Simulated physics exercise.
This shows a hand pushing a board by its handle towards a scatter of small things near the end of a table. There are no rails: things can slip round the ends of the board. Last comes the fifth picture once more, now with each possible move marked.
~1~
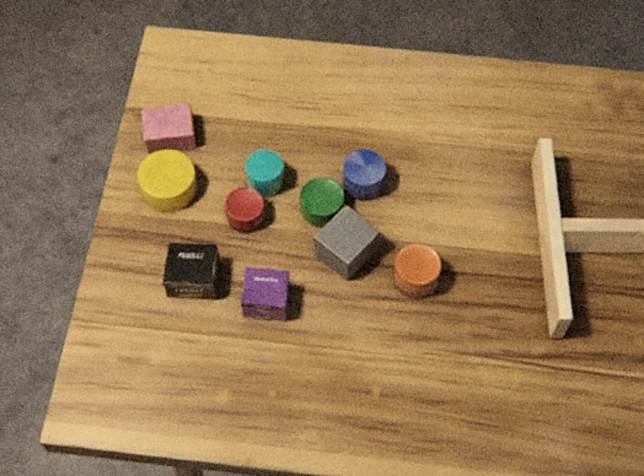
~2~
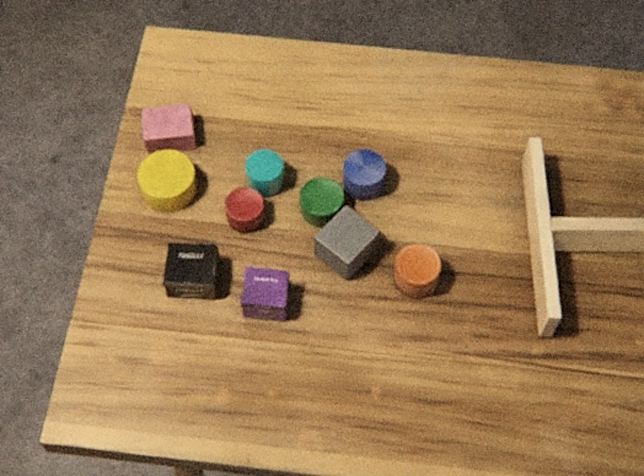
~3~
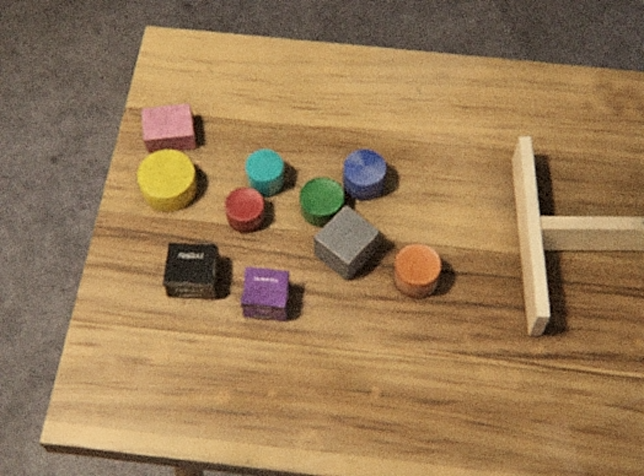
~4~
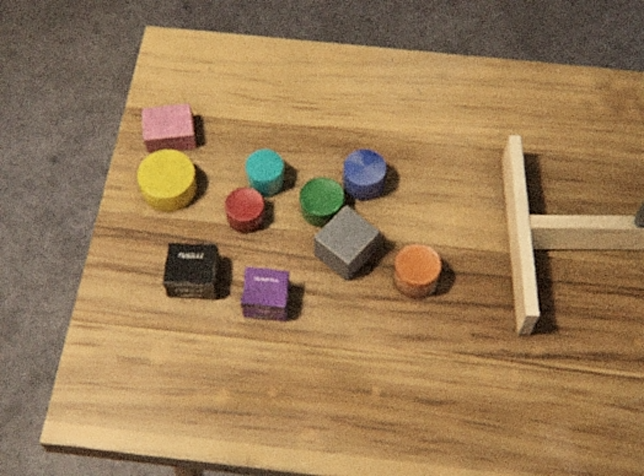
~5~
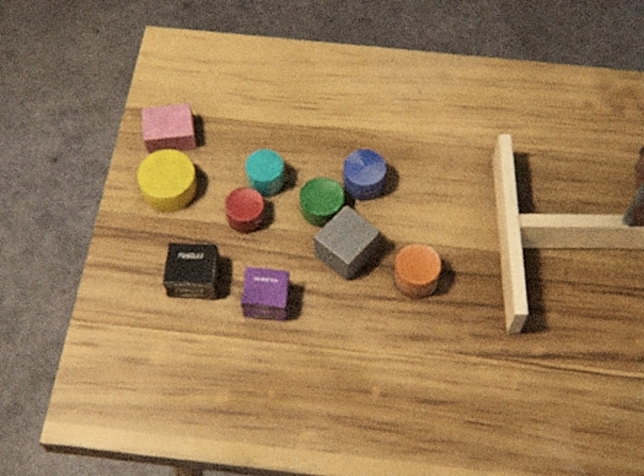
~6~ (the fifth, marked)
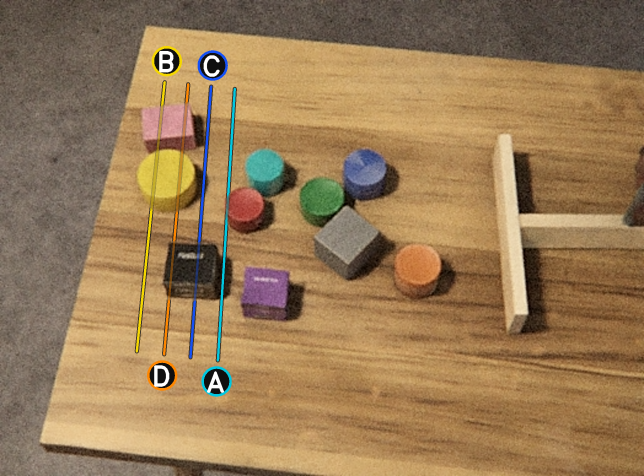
A wooden board with a long handle slid slowly a short way left across the table, a hand coming into view behind it, while the colourful pots and blocks ahead of it stayed still.
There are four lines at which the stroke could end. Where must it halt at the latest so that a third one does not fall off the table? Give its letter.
It should halt at D.
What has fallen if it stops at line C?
It is the yellow pot.
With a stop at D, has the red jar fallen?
No.
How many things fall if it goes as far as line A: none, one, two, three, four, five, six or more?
In all, none.
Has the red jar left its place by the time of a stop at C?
By then, yes.
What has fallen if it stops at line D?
The yellow pot goes over.
On the copy, A at (227, 215); B at (152, 207); C at (201, 212); D at (177, 210).
On D. First, board (391, 208); orange jar (361, 272); grey block (331, 239).
Then, board (270, 195); yellow pot (163, 182); red jar (196, 217).
Finally, board (178, 186); yellow pot over the edge; red jar (106, 217); one fallen.
By contrast, A is within the limit but short; B drops three; C is within the limit but short.
